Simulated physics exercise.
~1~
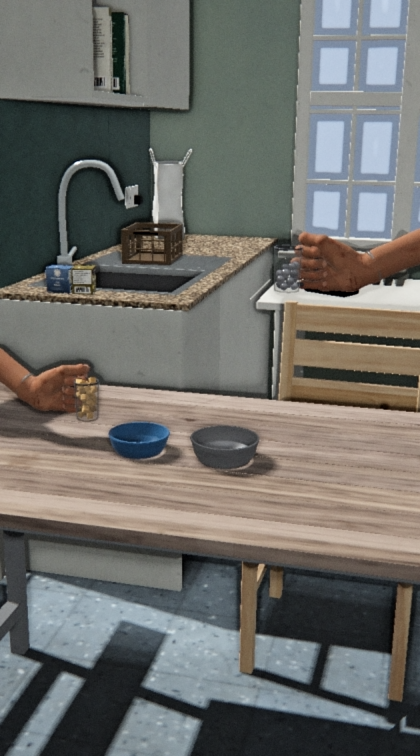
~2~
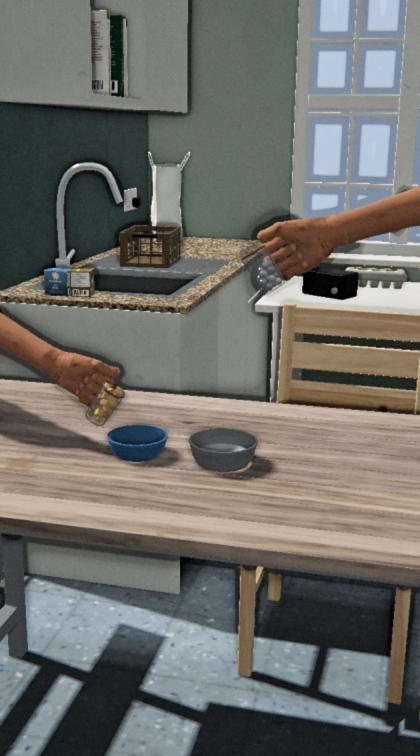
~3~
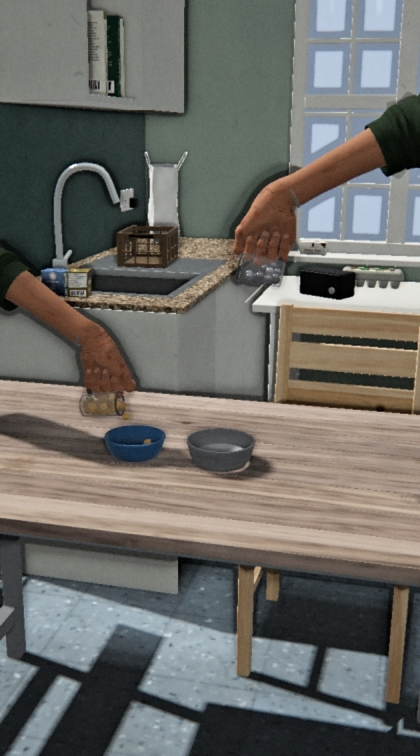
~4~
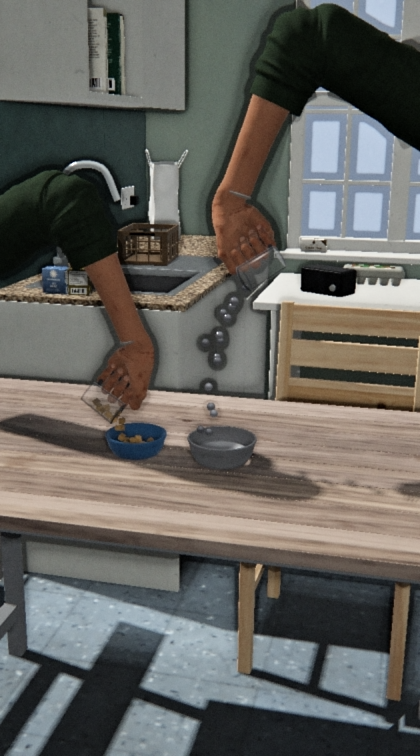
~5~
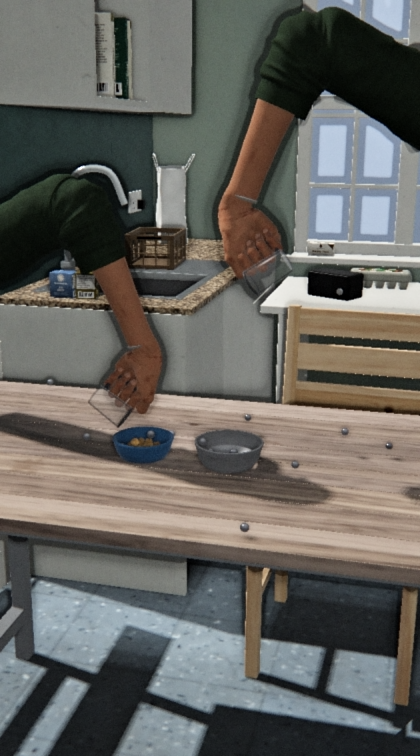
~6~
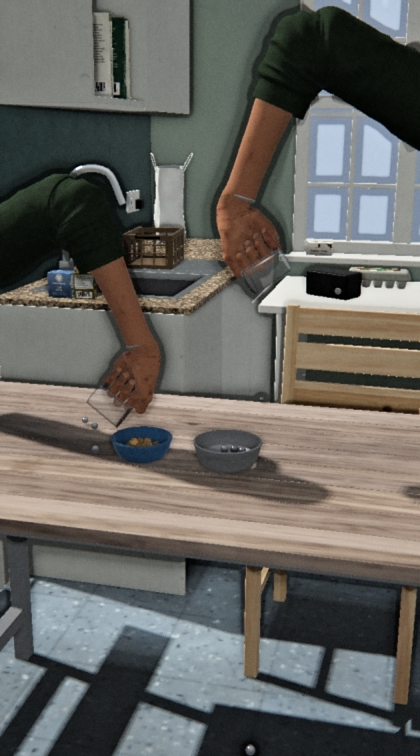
In a kitchen with a sink and a wooden chair, two hands hold clear cups near a blue bowl and a gray bowl on a wooden table. The left hand lifts its cup of golden pieces just above the blue bowl, while the right holds a cup of gray balls much higher. Both tip their cups over, and a few golden pieces drop first. The rest tumble into the blue bowl as the gray balls fall in a long stream. The balls scatter across the table, and some drop away. Finally, the blue bowl holds all its pieces, but the gray bowl keeps only some balls.
